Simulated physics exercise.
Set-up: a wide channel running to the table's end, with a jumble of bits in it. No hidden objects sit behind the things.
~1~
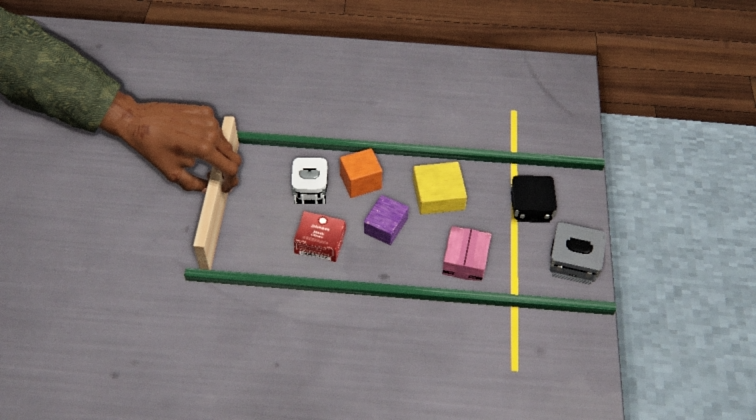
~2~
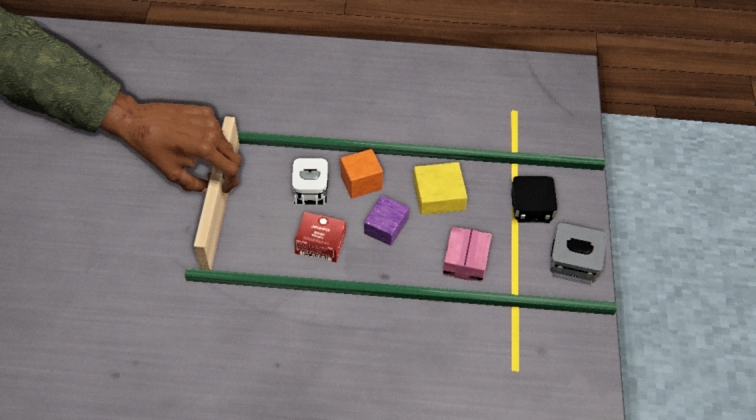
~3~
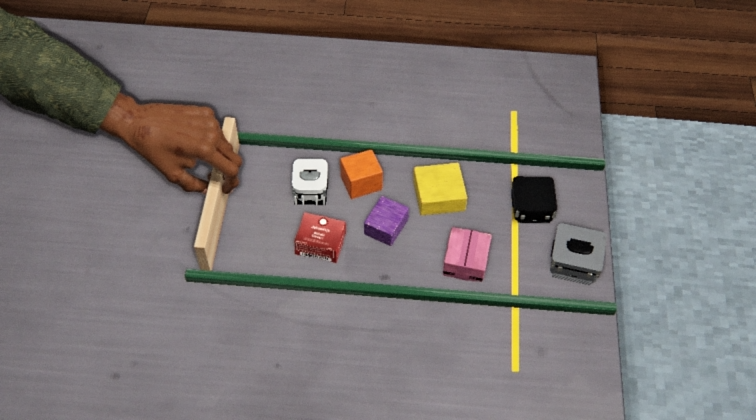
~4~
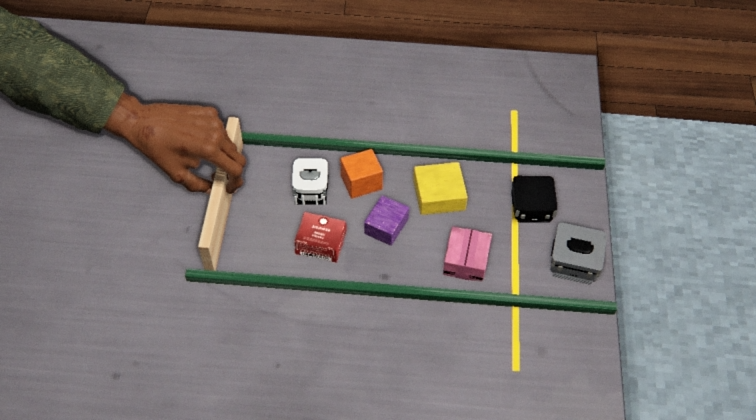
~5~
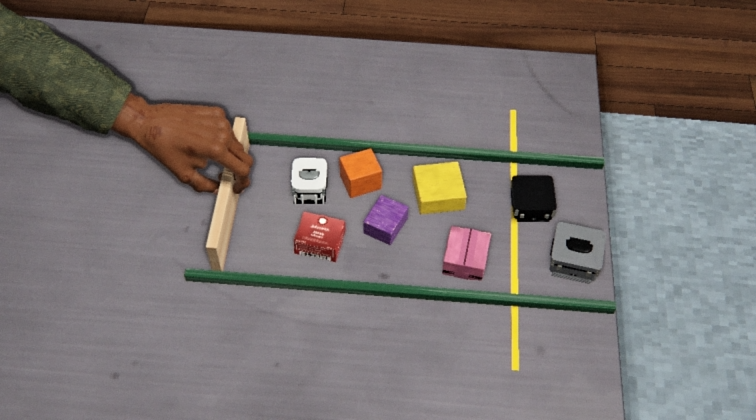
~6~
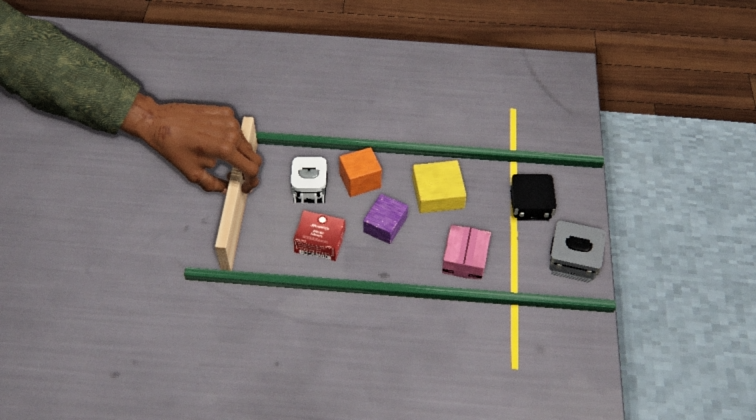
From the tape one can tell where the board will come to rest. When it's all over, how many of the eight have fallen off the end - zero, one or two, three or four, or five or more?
After that push only one or two come off the table.
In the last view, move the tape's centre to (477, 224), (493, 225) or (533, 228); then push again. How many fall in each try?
Going through them in order, you'd see 1, 1 and 3.
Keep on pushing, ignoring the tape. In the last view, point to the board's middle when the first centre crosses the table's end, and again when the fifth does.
At (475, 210) for the first, at (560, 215) for the fifth.
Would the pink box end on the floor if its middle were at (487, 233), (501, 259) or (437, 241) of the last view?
Stays put; stays put; stays put.
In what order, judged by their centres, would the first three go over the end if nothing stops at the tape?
In order: The black case, the grey case, the yellow block.
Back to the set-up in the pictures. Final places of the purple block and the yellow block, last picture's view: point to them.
The first one ends at (556, 233), the second at (605, 199).
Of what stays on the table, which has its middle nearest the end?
Answer: The yellow block.
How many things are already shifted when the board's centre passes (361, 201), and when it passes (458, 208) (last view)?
First 5, then 7.
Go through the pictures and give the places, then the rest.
Grey case (577, 253); black case (533, 200); pink box (467, 254); board (218, 192); tape (514, 228), in the first picture.
Black case (533, 200); white case (311, 182), in the second picture.
Pink box (467, 255); purple block (386, 221), in the third picture.
Grey case (577, 254); orange block (362, 174), in the fourth picture.
Black case (532, 199); board (229, 193), in the fifth picture.
Grey case (576, 252); black case (532, 198); pink box (466, 253); board (238, 192); tape (514, 226), in the sixth picture.
Soon after, none off yet; grey case at rest near (576, 252); black case at rest near (532, 198); pink box at rest near (466, 253).
After that, none off yet; grey case at rest near (576, 252); black case at rest near (532, 198); pink box at rest near (468, 255).
And then, none off yet; grey case at rest near (577, 252); black case displaced well along near (602, 205); pink box displaced about its own width near (530, 270).
In the end, the number that fall off is one or two; gone, black case and grey case.
